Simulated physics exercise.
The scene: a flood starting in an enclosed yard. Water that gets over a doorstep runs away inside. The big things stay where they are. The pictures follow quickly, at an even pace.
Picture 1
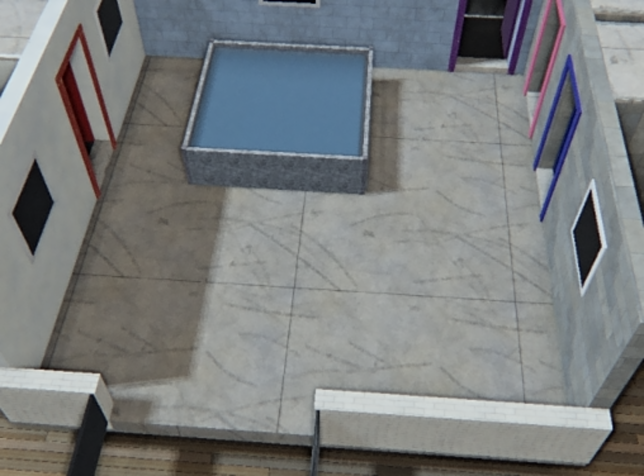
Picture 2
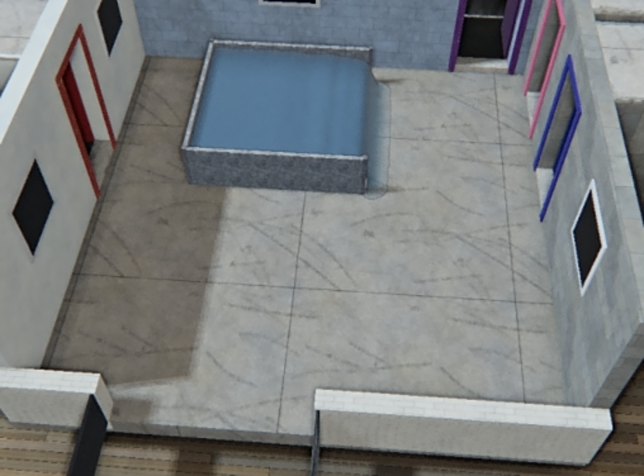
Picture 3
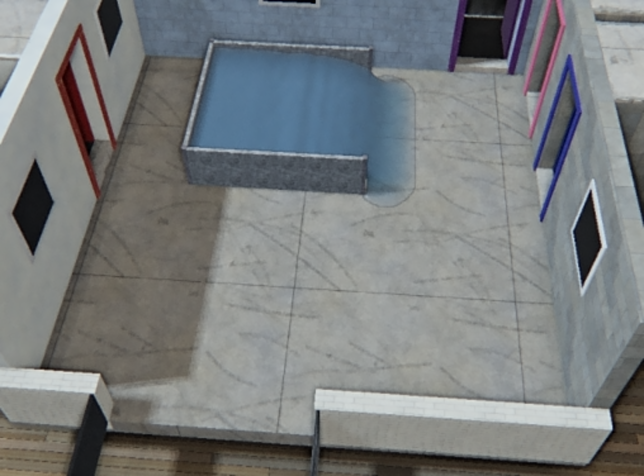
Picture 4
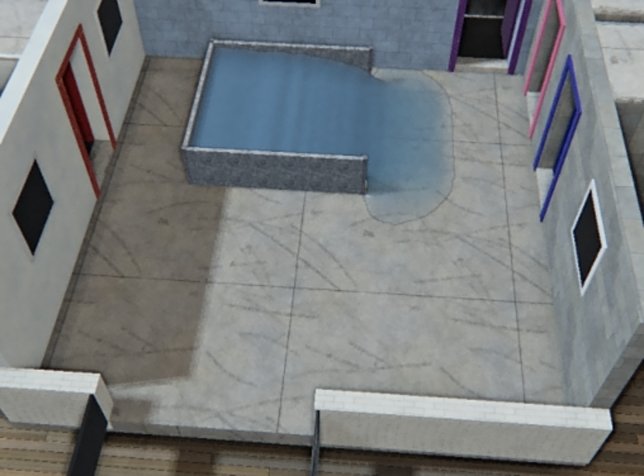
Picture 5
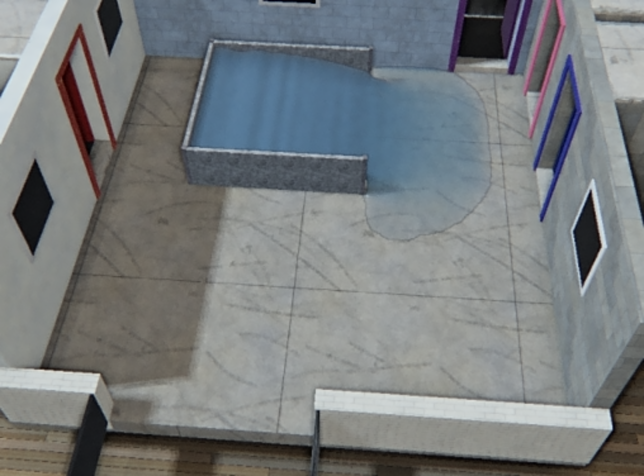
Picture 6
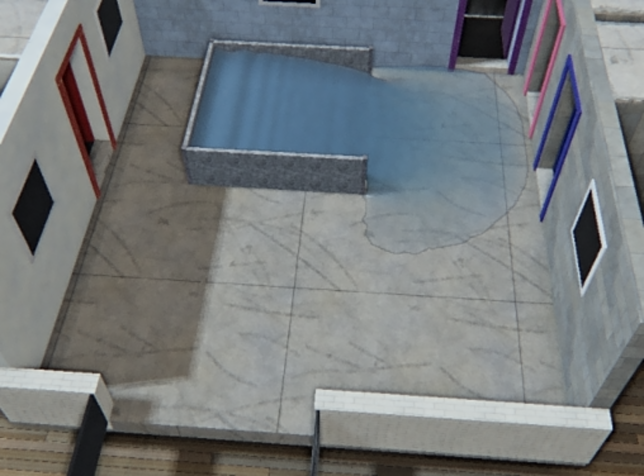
A raised tank of blue water sat still in a walled yard, then its right side opened and water poured out, spreading across the stone floor toward the right wall in a widening, rounded pool.
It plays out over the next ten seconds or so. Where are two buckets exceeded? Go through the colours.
The purple door lets in a lot; the pink door lets in a lot; the red door admits no more than that; the blue door lets in a lot.
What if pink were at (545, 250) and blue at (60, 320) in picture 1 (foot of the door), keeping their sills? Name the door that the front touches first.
That is the purple one.
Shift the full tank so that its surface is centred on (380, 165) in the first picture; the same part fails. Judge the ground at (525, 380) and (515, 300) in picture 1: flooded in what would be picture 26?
One after the other: Flooded, flooded.
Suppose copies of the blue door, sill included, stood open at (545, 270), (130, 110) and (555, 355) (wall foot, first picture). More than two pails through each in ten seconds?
One after the other: Takes more, holds, takes more.
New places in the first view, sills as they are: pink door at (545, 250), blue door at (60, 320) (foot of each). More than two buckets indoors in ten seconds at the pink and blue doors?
One by one: The pink one floods, the blue one is over.
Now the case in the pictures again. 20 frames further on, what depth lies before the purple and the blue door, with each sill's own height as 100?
Near 240 and 310 in a hundred.
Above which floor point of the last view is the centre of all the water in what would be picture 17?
Near (382, 141).
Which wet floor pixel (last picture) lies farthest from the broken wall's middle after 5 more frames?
Close to (530, 285).
A moment on, water covers 30 % of the floor; the purple door wet at the sill, nothing in, the pink door over two buckets in, the red door not reached, the blue door over two buckets in.
Next, water covers 30 % of the floor; the purple door over two buckets in, the pink door far over two buckets in, the red door not reached, the blue door far over two buckets in.
Then, water covers 40 % of the floor; the purple door far over two buckets in, the pink door far over two buckets in, the red door not reached, the blue door far over two buckets in.
Later, water covers 70 % of the floor; the purple door far over two buckets in, the pink door far over two buckets in, the red door not reached, the blue door far over two buckets in.
In the end, water covers 95 % of the floor; the purple door far over two buckets in, the pink door far over two buckets in, the red door wet at the sill, nothing in, the blue door far over two buckets in.
